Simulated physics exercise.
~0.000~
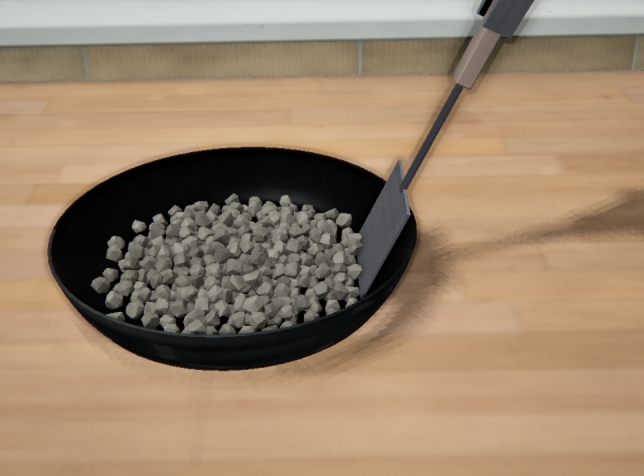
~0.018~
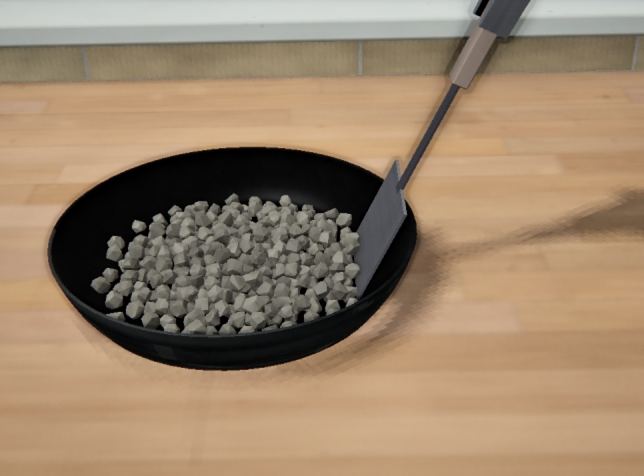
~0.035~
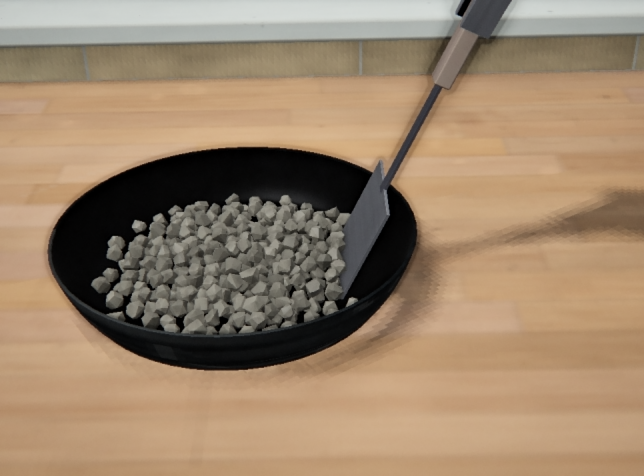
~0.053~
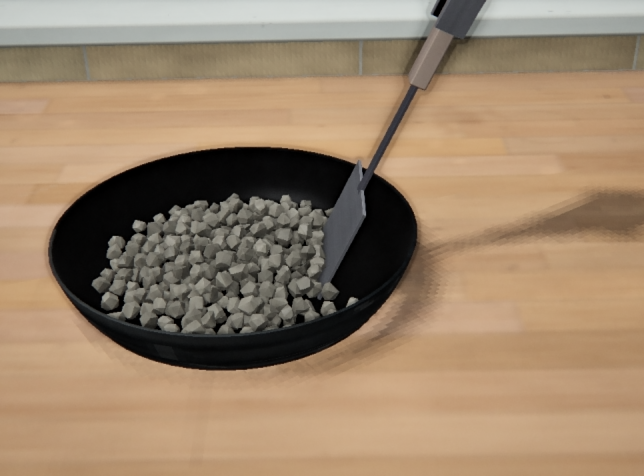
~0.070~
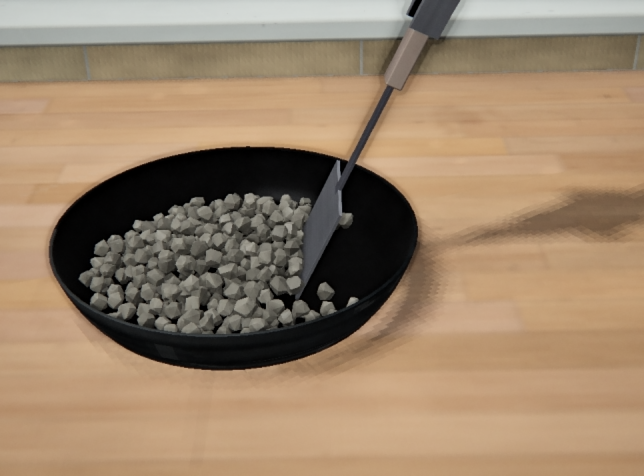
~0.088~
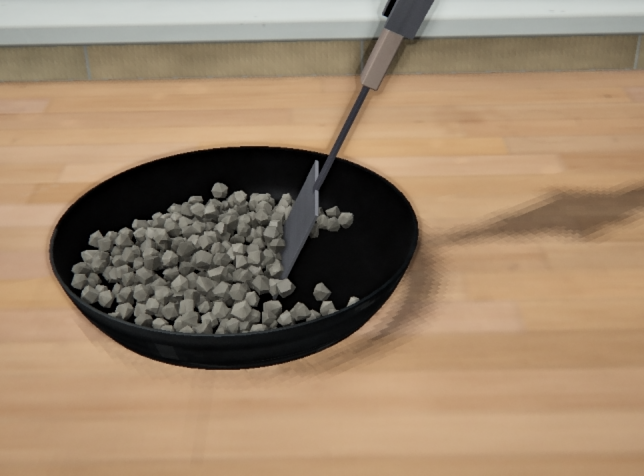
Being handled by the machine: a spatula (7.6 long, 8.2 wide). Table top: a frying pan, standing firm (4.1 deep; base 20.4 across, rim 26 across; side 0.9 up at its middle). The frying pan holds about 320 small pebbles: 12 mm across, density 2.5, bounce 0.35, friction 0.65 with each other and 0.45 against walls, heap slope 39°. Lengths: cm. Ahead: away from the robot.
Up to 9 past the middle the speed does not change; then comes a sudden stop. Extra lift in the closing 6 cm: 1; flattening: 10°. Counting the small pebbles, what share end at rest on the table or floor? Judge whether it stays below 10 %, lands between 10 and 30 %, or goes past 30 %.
It lands between 10 and 30 %.
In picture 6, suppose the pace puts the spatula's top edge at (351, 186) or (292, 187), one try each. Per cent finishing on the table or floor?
I'd estimate close to 5 and 25 in a hundred.
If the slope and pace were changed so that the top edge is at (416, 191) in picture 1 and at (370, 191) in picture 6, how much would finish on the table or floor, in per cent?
Some 5 percent ends up on the table or floor.
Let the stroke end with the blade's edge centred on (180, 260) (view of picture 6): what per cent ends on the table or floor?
I'd estimate about 0 per cent.
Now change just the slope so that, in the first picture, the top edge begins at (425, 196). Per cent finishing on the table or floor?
Spill: Approx. 15 per cent.
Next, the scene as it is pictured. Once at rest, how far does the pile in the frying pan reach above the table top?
Height at rest: Roughly 5.5 cm.
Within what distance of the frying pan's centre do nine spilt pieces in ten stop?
Roughly 25 cm.
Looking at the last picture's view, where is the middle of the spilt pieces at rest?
It ends up around (13, 274).
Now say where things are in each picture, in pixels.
The spatula top edge at (405, 186), sloping 65°; upper third of the load around (236, 255), from x 100 to 355, top at y 200; 322 in the frying pan, in the first picture.
The spatula top edge at (401, 186), sloping 65°; upper third of the load around (237, 255), from x 100 to 355, top at y 200, in the second picture.
The spatula top edge at (385, 186), sloping 65°; upper third of the load around (249, 254), from x 100 to 350, top at y 200, in the third picture.
The spatula top edge at (362, 186), sloping 65°; upper third of the load around (234, 252), from x 100 to 355, top at y 200, in the fourth picture.
The spatula top edge at (340, 186), sloping 65°; upper third of the load around (219, 249), from x 90 to 355, top at y 200, in the fifth picture.
The spatula top edge at (317, 186), sloping 65°; upper third of the load around (211, 250), from x 80 to 355, top at y 190; 322 in the frying pan, in the sixth picture.
After 0.13 s, sloping 65°, highest piece 6 above the table; 322 in the frying pan.
After 0.17 s, sloping 61°, highest piece 6 above the table; 322 in the frying pan.
After 0.39 s, sloping 55°, highest piece 6 above the table; 264 in the frying pan, 53 on the table or floor, 5 on the blade or in flight.
After 1.44 s, sloping 55°, highest piece 5 above the table; 263 in the frying pan, 59 on the table or floor.
In the end, 263 in the frying pan, 59 on the table or floor. That is 18 % on the table or floor.
